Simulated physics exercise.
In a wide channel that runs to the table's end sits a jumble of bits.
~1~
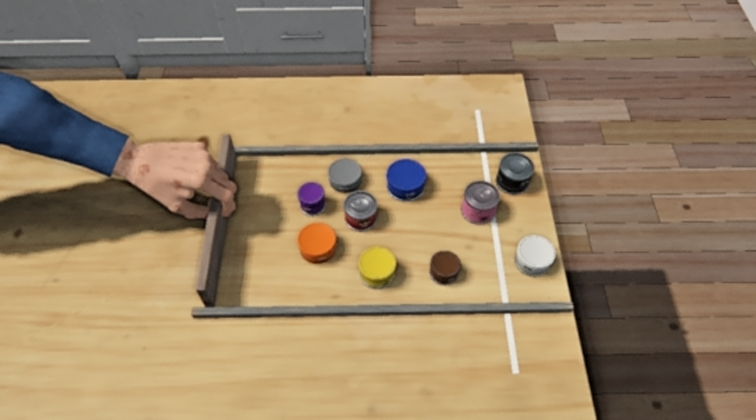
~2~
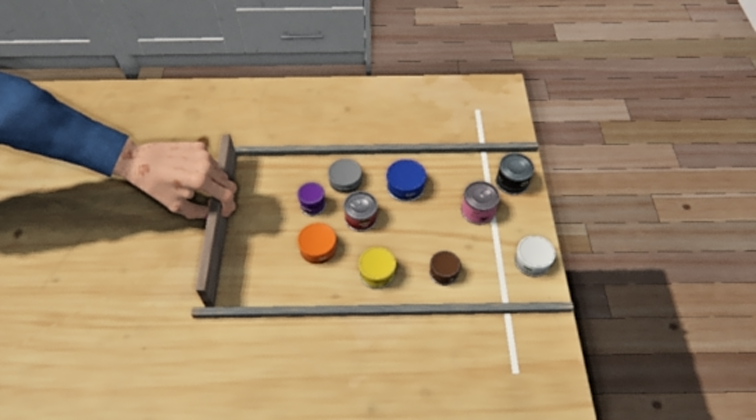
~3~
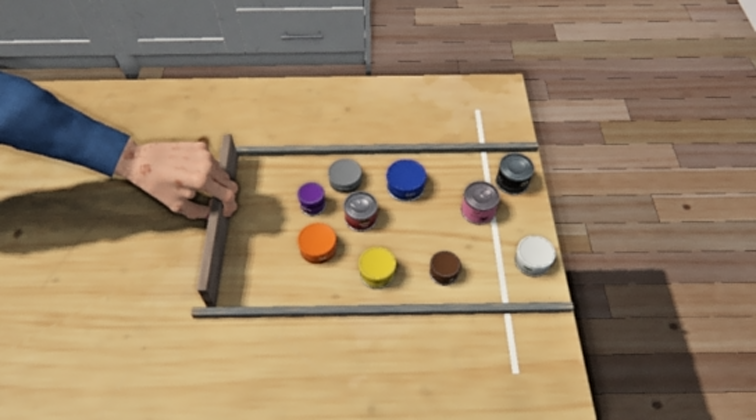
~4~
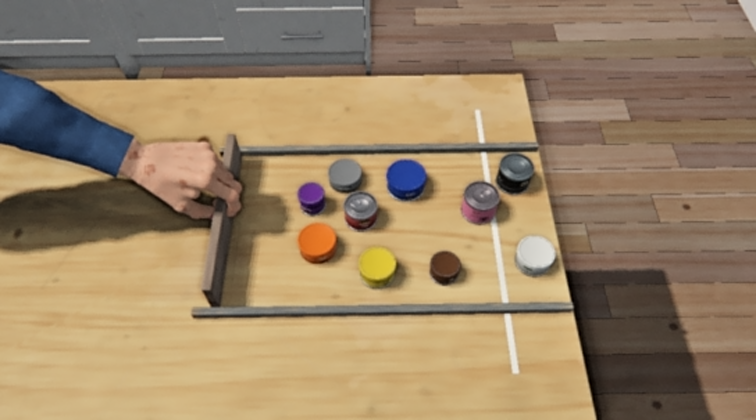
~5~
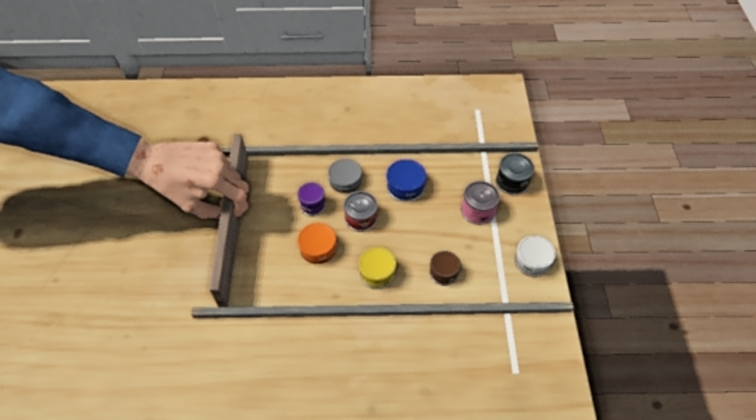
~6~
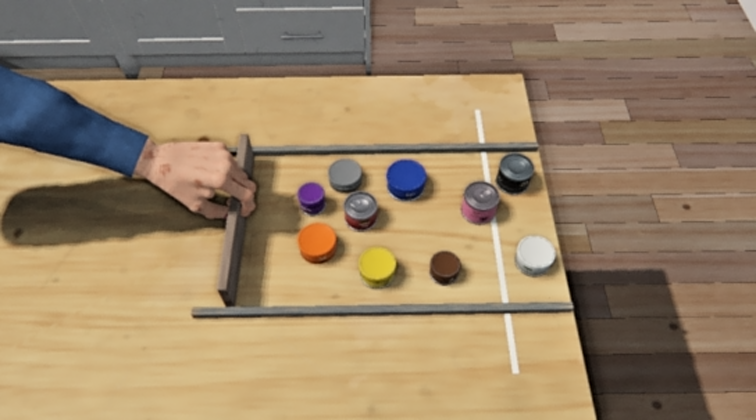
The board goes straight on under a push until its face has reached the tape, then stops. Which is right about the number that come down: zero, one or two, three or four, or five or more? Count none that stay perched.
After the sweep, the pieces gone from the top come to one or two, as it turns out.
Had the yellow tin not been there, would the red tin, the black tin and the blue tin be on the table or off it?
So: The red tin does not drop, the black tin goes down, the blue tin does not drop.
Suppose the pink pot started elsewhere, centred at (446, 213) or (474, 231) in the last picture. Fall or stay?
First spot: Safe; second: Safe.
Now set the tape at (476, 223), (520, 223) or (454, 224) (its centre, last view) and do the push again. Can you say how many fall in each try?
Try by try, 1, 5 and 0.
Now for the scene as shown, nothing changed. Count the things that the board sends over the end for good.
The total comes to 2.
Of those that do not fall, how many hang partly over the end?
So the number is 2.
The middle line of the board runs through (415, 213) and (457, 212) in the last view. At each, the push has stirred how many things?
That gives 8 for the first and 10 for the second.
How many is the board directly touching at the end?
The count is 5.
Early on, none off yet; white tin at rest near (534, 256); black tin at rest near (515, 174); pink pot at rest near (480, 203).
Finally, the number that fall off is one or two; lost, black tin and white tin.
